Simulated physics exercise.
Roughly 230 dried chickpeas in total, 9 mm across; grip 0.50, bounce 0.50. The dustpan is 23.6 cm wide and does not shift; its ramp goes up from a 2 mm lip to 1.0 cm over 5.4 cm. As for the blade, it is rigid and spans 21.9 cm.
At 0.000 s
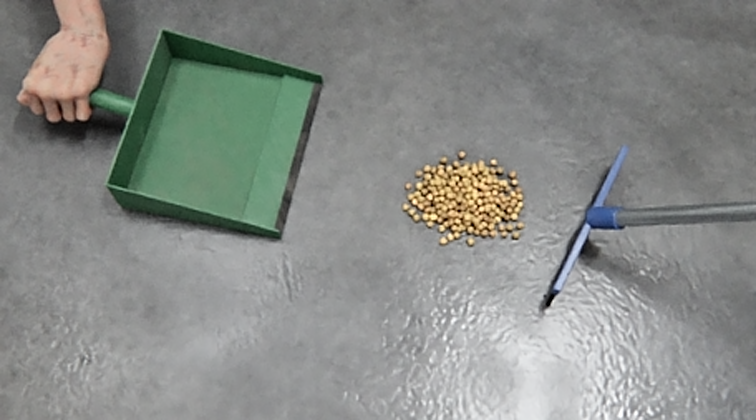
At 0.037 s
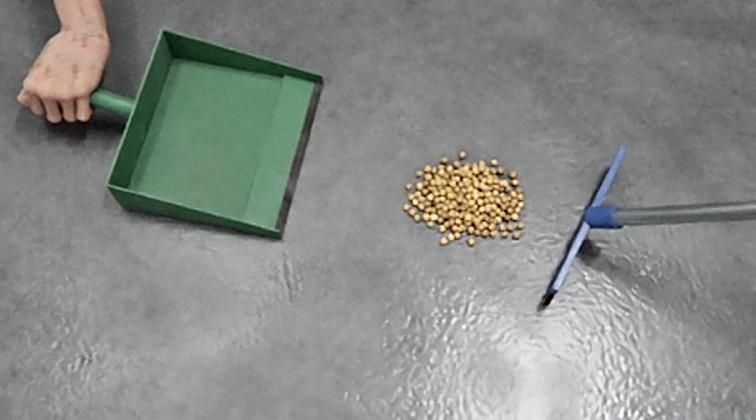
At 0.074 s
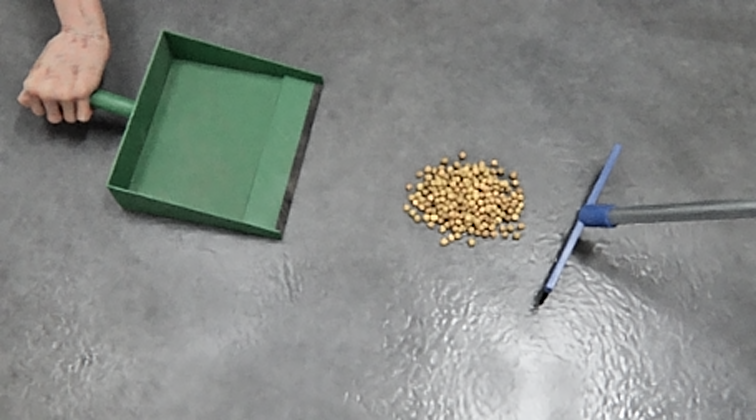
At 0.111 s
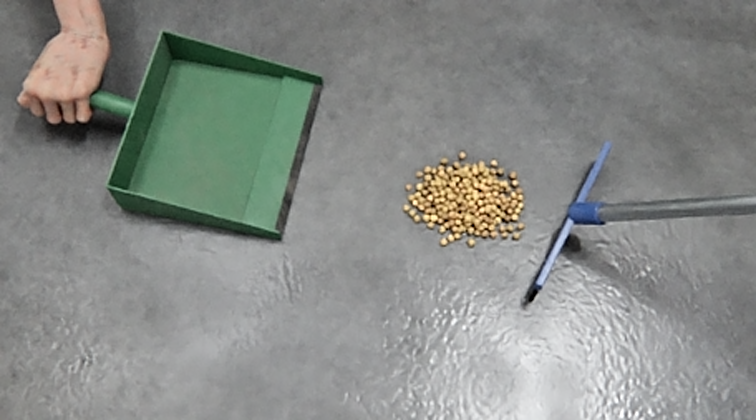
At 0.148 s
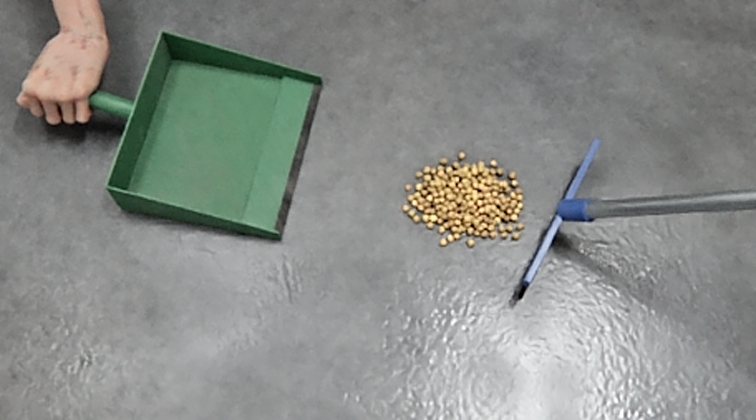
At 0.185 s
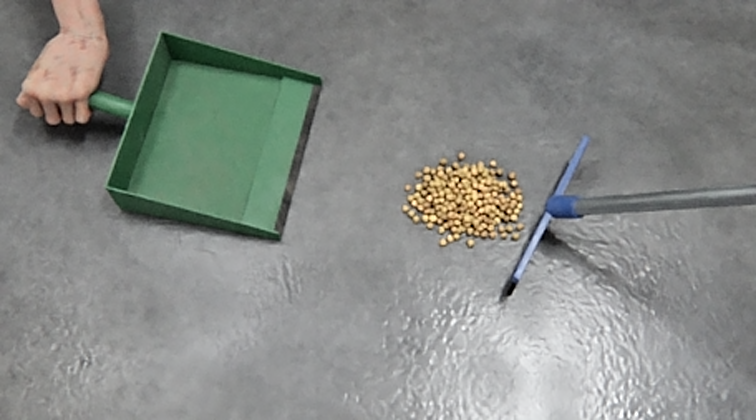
In this clip, a hand holds a green dustpan still on a gray floor while a blue blade on a gray handle slides left toward a small heap of dried chickpeas, which stays in place.
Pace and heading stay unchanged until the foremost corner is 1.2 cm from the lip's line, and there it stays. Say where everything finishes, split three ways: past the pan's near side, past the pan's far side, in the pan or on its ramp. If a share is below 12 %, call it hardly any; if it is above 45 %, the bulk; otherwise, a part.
Near side: Hardly any. Far side: Hardly any. Pan: A part.
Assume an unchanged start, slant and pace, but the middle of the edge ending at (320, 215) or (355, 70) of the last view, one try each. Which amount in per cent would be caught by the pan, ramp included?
Some 5 and 15 per cent.
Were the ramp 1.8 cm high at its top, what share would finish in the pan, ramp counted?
Something like 25 per cent, ramp included.
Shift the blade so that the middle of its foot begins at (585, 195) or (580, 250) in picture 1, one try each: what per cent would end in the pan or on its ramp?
25 and 20 per cent, roughly.
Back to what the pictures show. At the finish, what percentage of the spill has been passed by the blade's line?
Roughly 5 per cent.
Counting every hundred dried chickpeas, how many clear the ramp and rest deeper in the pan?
Estimate: About 0 %.
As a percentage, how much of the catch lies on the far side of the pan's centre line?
Some 40 per cent.
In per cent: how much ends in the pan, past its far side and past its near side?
Near 0, far 5, pan 25, all in per cent.
After 0.56 s, middle of the blade 20 cm from the lip; 0 % over the lip, far side 0 %, near side 0 %.
After 0.81 s, middle of the blade 10 cm from the lip; 0 % over the lip, far side 0 %, near side 0 %.
After 1.17 s, middle of the blade 4 cm from the lip; 25 % over the lip, far side 5 %, near side 0 %.
In the end, at 1.5 s, near side 0 %, far side 5 %, pan 25 %, in front of the lip or behind the blade 70 %.
